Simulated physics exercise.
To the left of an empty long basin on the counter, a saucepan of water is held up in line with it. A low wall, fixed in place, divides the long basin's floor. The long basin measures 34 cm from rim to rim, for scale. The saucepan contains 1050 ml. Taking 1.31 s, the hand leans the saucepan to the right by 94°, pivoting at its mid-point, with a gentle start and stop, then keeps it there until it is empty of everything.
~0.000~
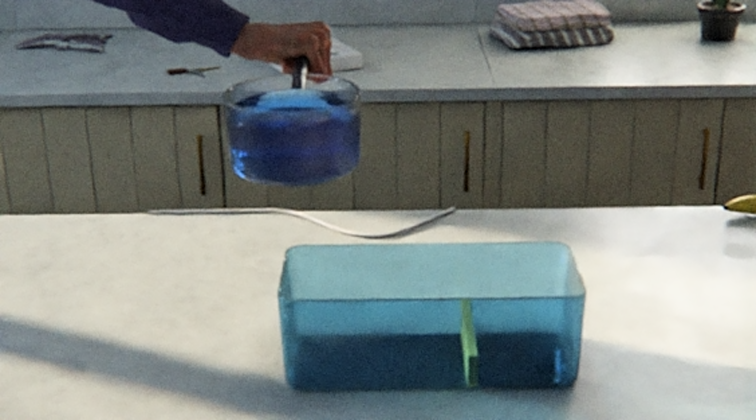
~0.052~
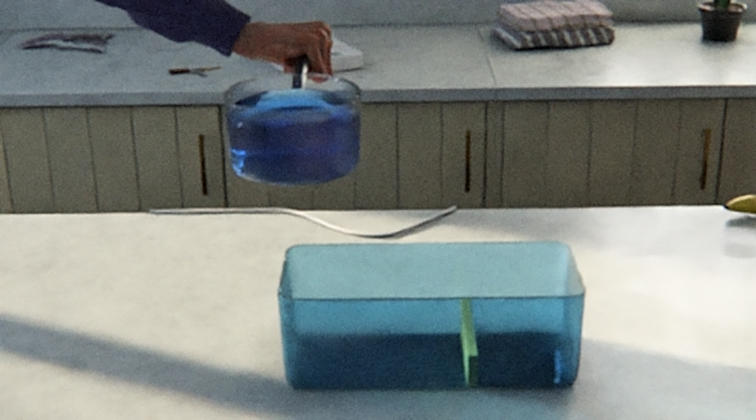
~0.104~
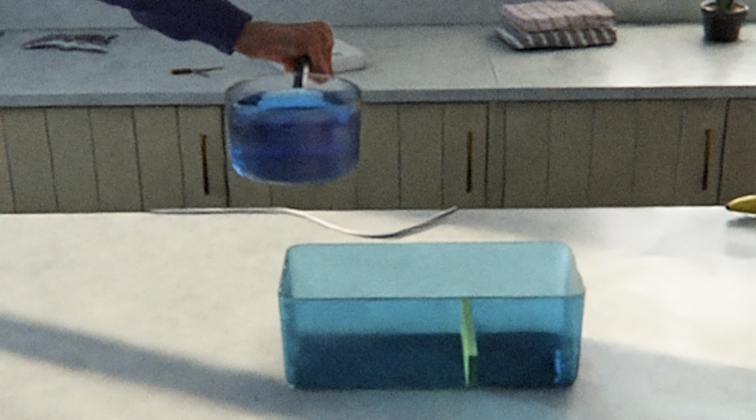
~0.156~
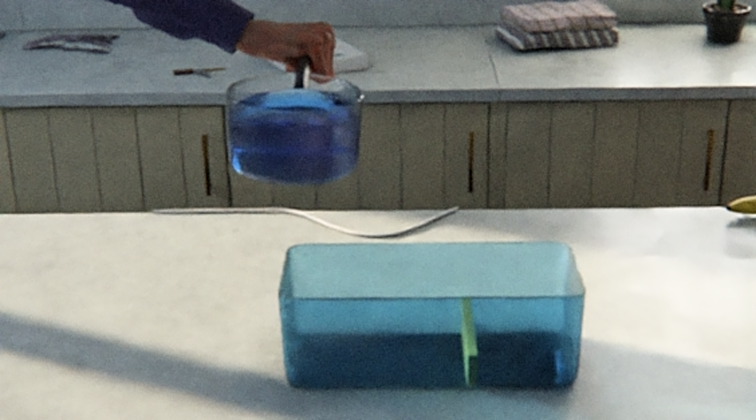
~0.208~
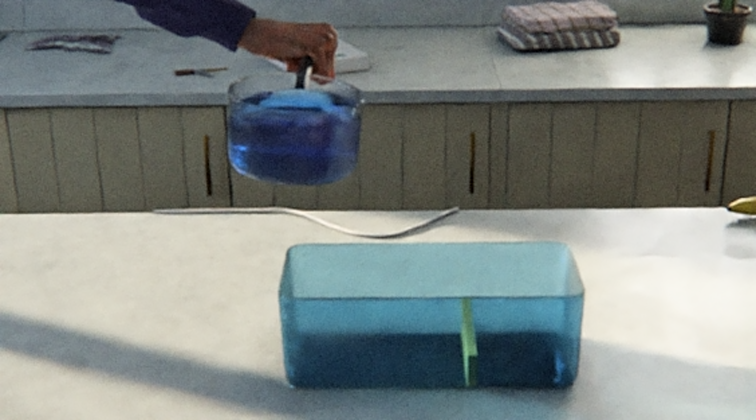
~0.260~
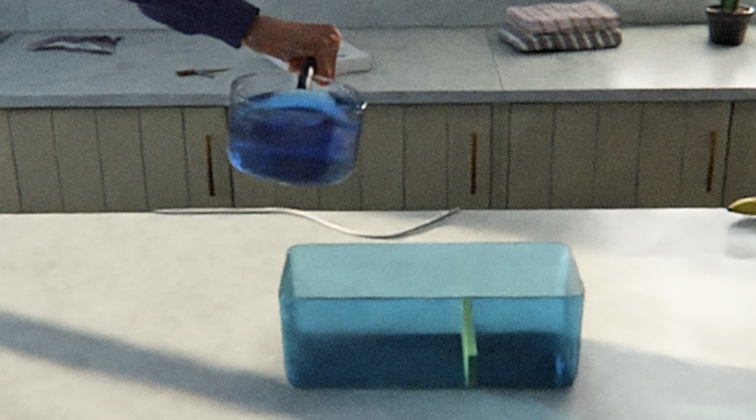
A saucepan of blue water, gripped by a hand, tilting slightly to the right above and left of a long blue basin.
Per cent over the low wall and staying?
11 per cent.
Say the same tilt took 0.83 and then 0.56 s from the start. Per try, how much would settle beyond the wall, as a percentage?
Respectively about 10 and 10 percent.
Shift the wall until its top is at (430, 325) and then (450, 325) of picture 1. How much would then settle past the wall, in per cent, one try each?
Around 55 and 40 percent, in that order.
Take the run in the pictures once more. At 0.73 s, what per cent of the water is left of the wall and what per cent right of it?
Left: Around 5. Right: Around 0.
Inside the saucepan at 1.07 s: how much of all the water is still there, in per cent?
Near 22 percent, more or less.
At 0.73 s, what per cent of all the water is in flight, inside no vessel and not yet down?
Estimate: Some 24 % of the total.
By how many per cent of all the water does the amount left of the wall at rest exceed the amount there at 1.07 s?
Roughly 34 in a hundred.
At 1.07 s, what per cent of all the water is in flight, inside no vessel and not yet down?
Close to 18 %.
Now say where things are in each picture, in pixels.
Tilt 0°; pouring edge (359, 94); surface from (229, 107) to (357, 105); the long basin's rim runs from (282, 273) to (578, 270); the wall's top is at (469, 329), in the first picture.
Tilt 0°; pouring edge (360, 94); surface from (229, 106) to (357, 106), in the second picture.
Tilt 1°; pouring edge (360, 95); surface from (231, 106) to (358, 106), in the third picture.
Tilt 3°; pouring edge (362, 97); surface from (231, 106) to (359, 106), in the fourth picture.
Tilt 6°; pouring edge (363, 100); surface from (232, 106) to (361, 106), in the fifth picture.
Tilt 9°; pouring edge (365, 104); surface from (234, 107) to (362, 107), in the sixth picture.
Then, 0.73 s in, the tilt is 55° and 72 per cent is still to pour, 5 is left of the wall and 0 right of it.
Then, 1.07 s in, the tilt is 86° and 21 per cent is still to pour, 55 is left of the wall and 6 right of it.
Then, 1.42 s in, the tilt is 94° and 4 per cent is still to pour, 83 is left of the wall and 8 right of it.
Then, 1.81 s in, the tilt is 94° and 1 per cent is still to pour, 87 is left of the wall and 11 right of it.
Finally, 88 per cent lies left of the wall, 11 right of it and 1 outside.
